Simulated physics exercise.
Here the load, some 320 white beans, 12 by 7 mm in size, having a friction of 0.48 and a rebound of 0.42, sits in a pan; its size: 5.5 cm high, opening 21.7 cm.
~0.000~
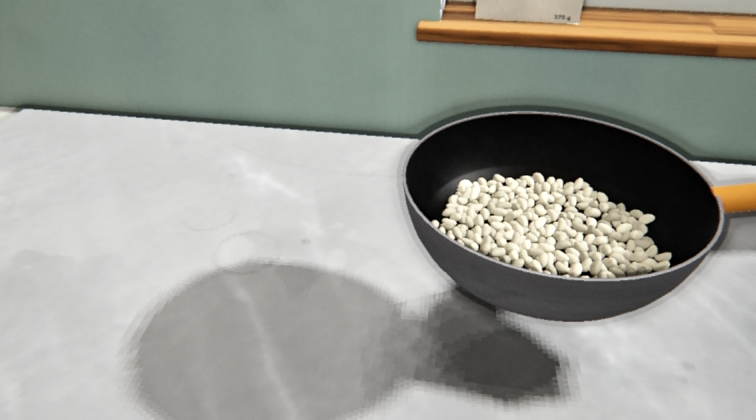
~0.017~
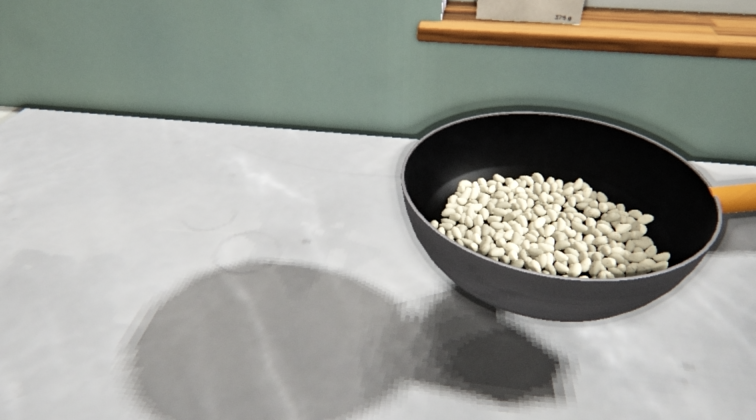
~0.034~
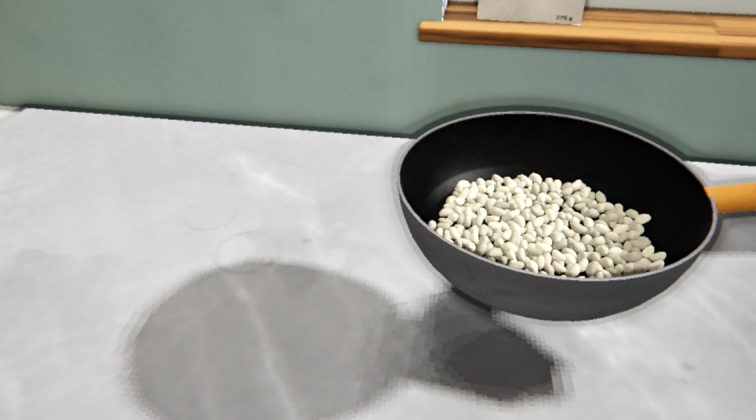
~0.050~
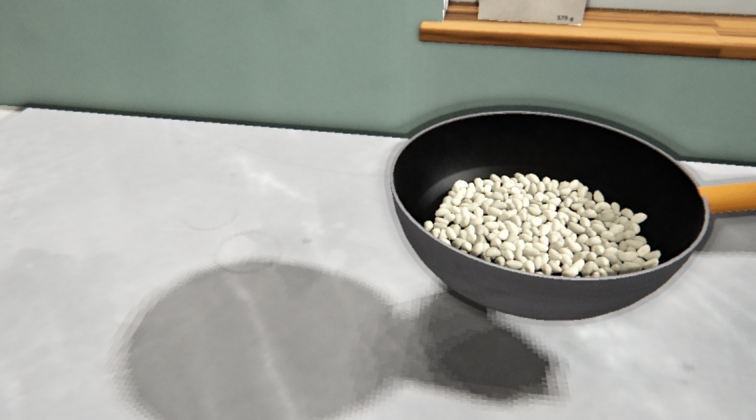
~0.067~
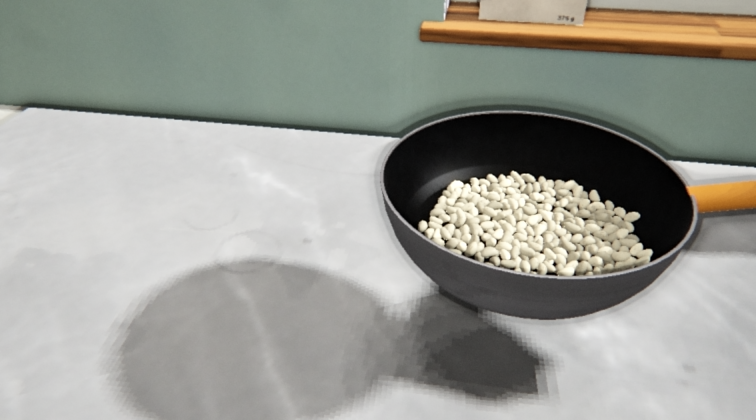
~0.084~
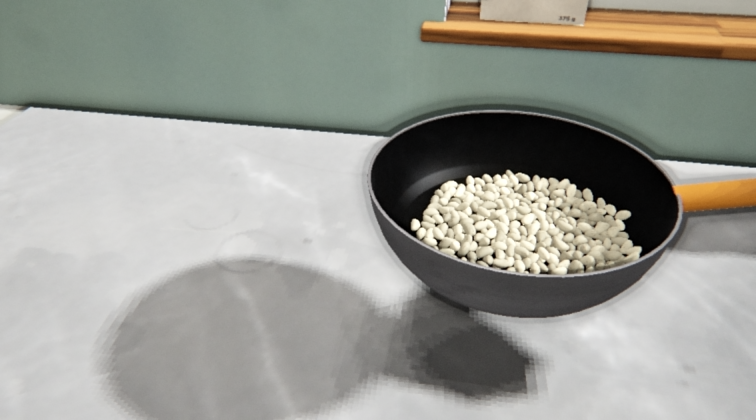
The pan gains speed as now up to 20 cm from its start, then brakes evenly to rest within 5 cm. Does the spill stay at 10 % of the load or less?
It's going to lose no more than a tenth.
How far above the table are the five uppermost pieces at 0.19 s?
17 cm.
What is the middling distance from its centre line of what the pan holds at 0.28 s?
5.5 cm.
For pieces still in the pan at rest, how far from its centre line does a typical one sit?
8.0 cm or so.
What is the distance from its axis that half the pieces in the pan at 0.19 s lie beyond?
6.5 cm.
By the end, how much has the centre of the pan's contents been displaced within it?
I'd put it at about 6.5 centimetres.
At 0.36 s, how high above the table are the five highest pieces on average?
They're around 19 cm up.
After 0.19 s, tilt 0 degrees; pan 100 %; middle of all pieces near (427, 217).
After 0.28 s, tilt 0 degrees; pan 100 %; middle of all pieces near (268, 201).
After 0.36 s, tilt 0 degrees; pan 100 %; middle of all pieces near (168, 183).
After 0.44 s, tilt 0 degrees; pan 100 %; middle of all pieces near (151, 175).
At rest (1.0 s), pan 95 %, fallen left of where it stops 5 %.
